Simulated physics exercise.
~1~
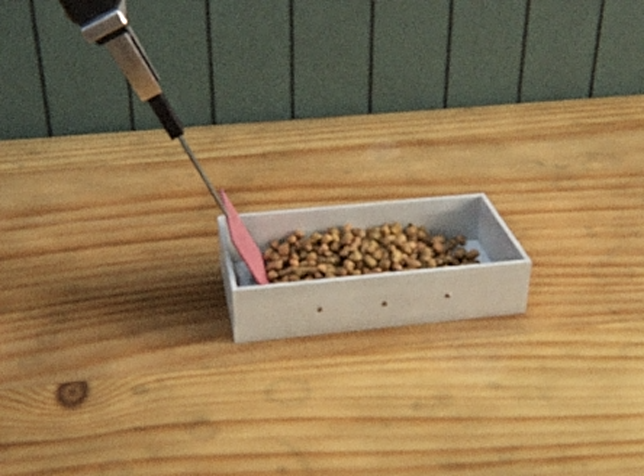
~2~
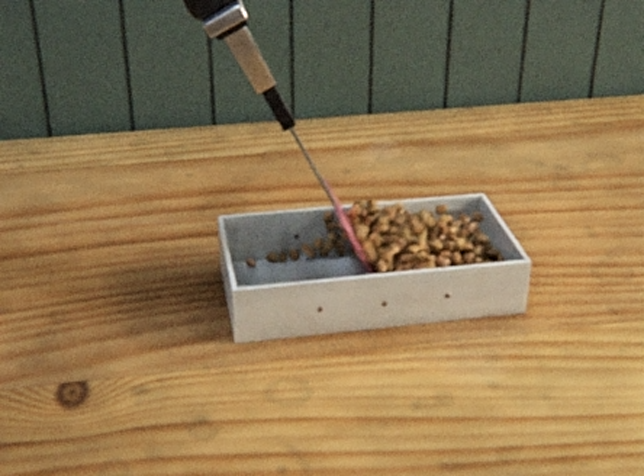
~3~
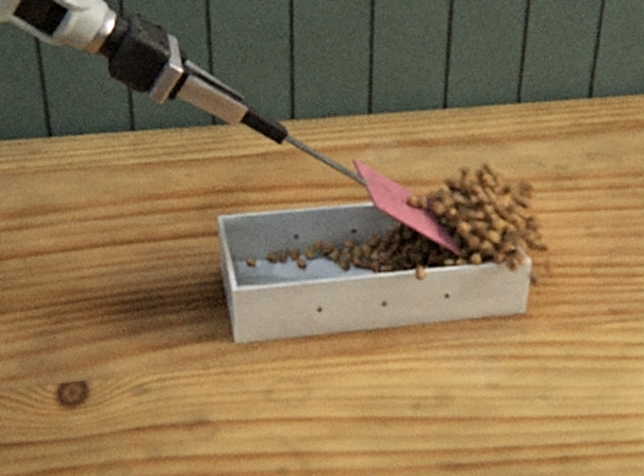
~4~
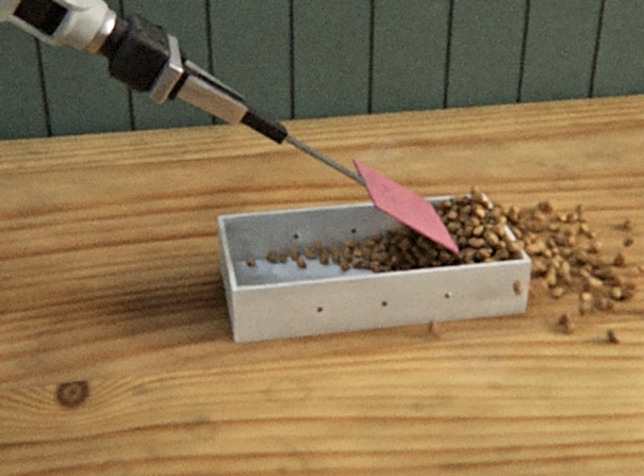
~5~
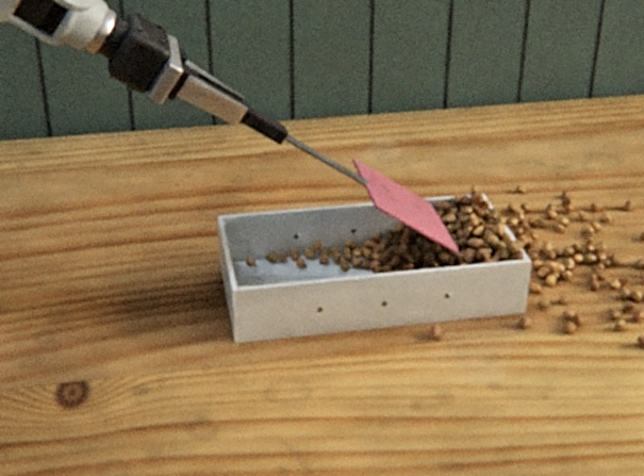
In the video, a robot arm holding a pink spatula pushes brown dried beans rightward through a pale rectangular tin on a wooden table, then lifts and tilts the blade, spilling some over the right end; most stay heaped inside while others lie scattered on the table.
